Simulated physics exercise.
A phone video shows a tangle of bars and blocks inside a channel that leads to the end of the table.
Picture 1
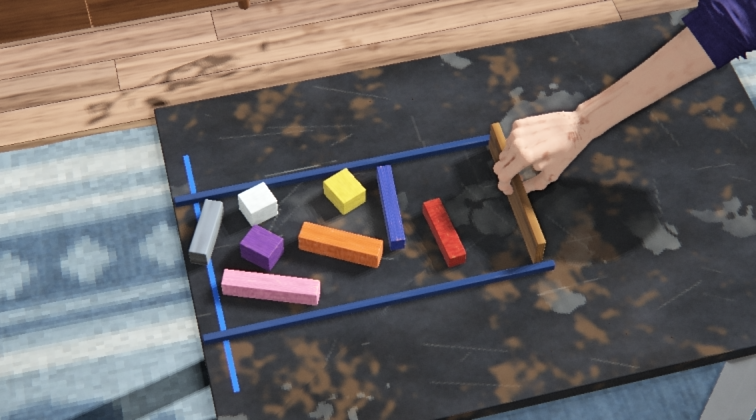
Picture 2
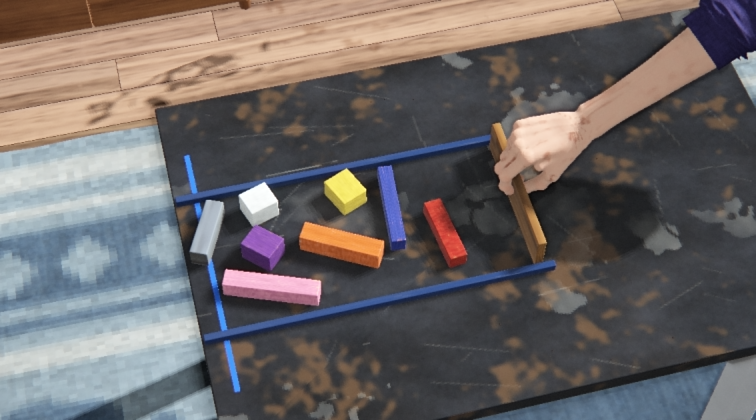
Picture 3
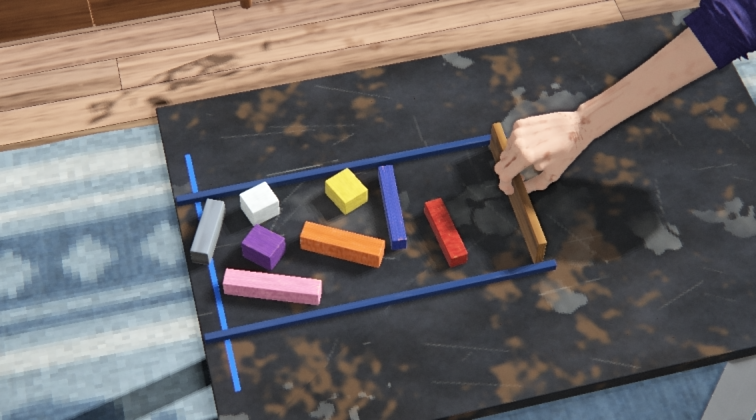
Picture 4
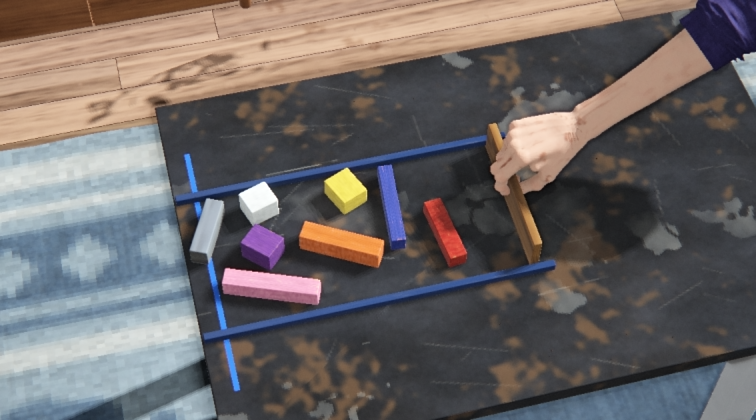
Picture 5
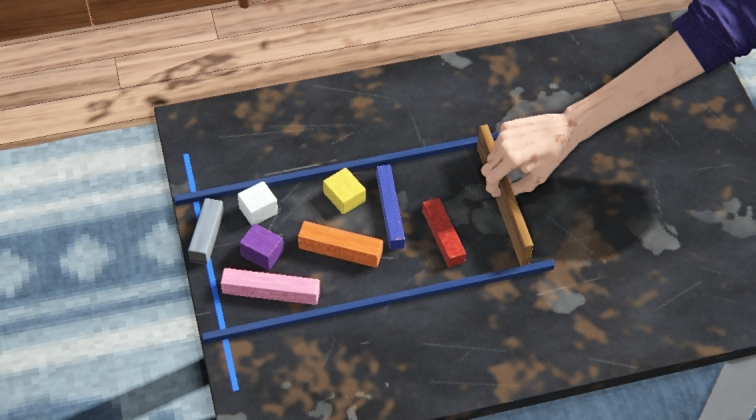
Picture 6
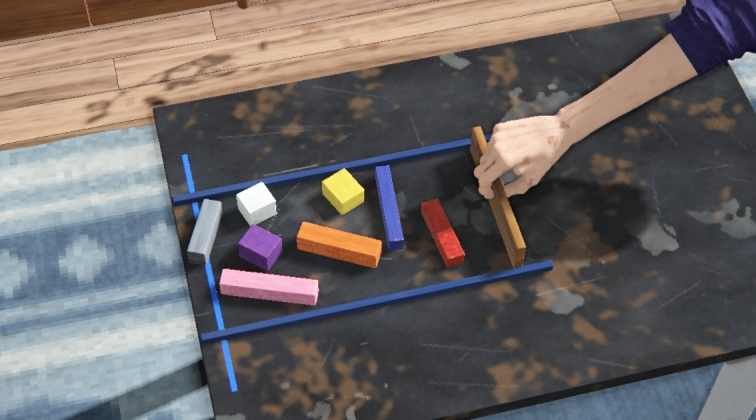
A hand holding a wooden board slides it slightly left toward colourful bars and blocks lying still between two blue rails.
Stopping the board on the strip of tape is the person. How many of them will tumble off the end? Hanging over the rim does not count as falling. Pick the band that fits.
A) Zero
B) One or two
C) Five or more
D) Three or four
C, five or more.
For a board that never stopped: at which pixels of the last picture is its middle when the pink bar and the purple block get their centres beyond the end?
First one: Around (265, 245). Other one: Around (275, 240).
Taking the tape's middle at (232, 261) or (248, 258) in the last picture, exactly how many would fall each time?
The counts: 4 and 4.
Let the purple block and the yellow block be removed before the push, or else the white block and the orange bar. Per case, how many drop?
It would be 4 and 4.
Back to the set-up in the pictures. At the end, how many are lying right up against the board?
Contact count: 2.
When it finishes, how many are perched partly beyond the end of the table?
Counting them gives 1.
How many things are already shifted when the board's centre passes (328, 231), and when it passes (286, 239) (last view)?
Tally at point one: 7; at point two: 8.
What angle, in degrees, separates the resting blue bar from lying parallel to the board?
Out of line by around 15°.
A little later, none off yet; grey stick at rest near (205, 232); pink bar at rest near (269, 287); purple block at rest near (260, 247).
Next, none off yet; grey stick at rest near (205, 232); pink bar moving near (261, 291); purple block shifted a little near (249, 253).
Later still, none off yet; grey stick on its side near (155, 255); pink bar shifted about its own width near (188, 305); purple block shifted well along near (175, 272).
When it is over, the number that fall off is five or more; down, yellow block, orange bar, white block, purple block, pink bar and grey stick.
